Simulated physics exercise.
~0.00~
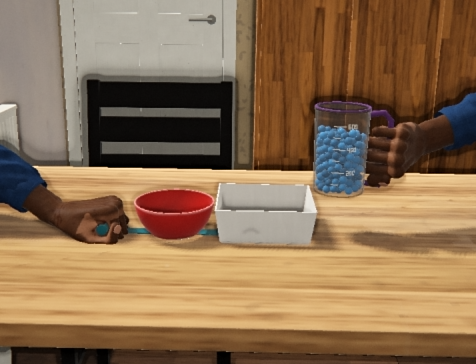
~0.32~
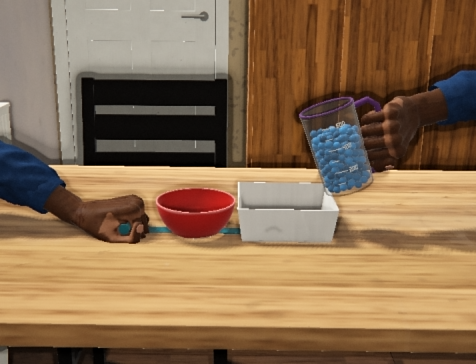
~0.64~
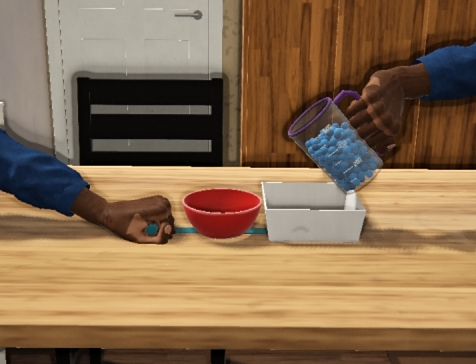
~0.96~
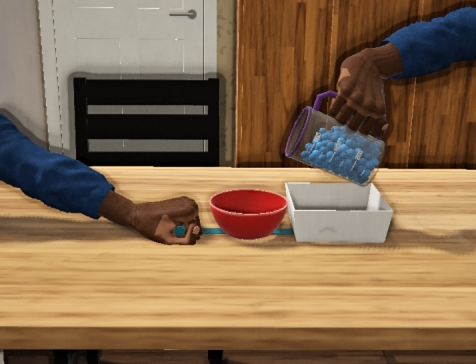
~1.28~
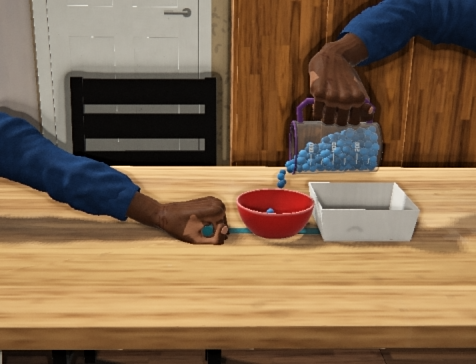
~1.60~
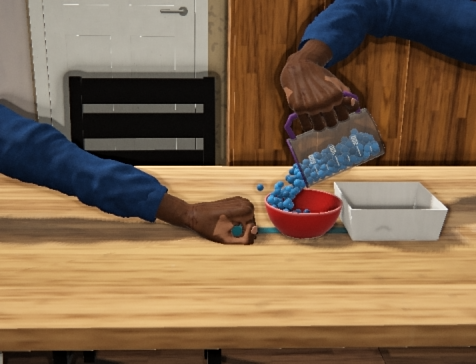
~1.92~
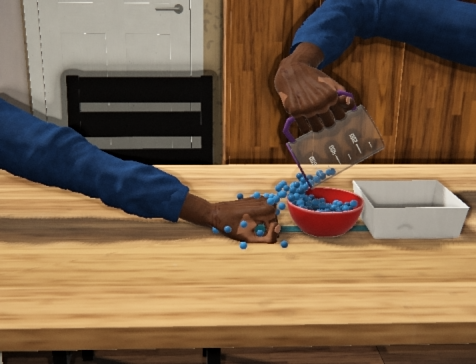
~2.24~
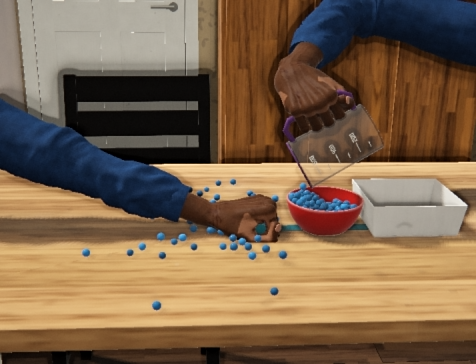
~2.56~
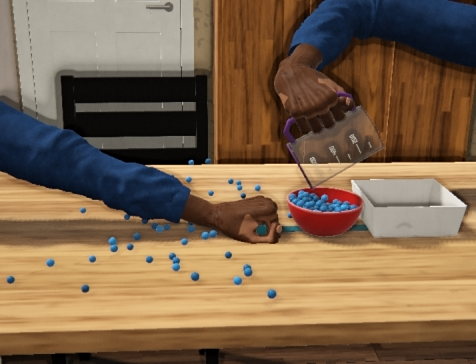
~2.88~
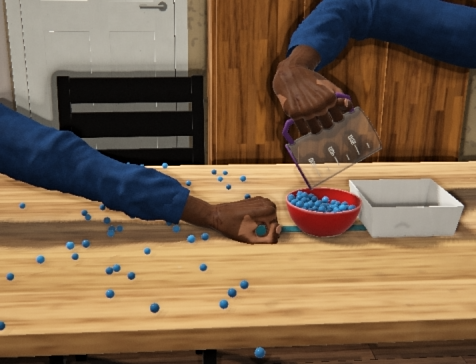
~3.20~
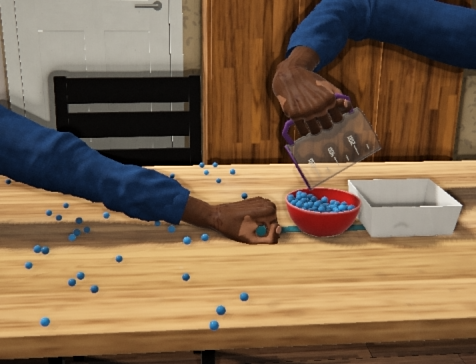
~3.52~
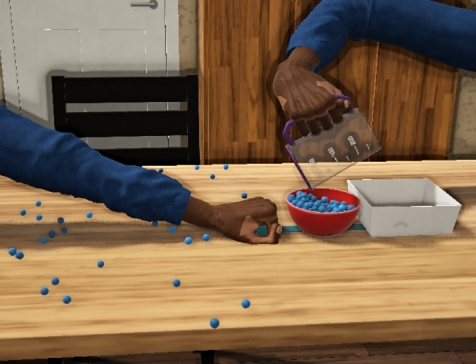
Hand tipping a clear jug of blue beads over a red bowl sliding right beside a white tin, many scattering across the table.
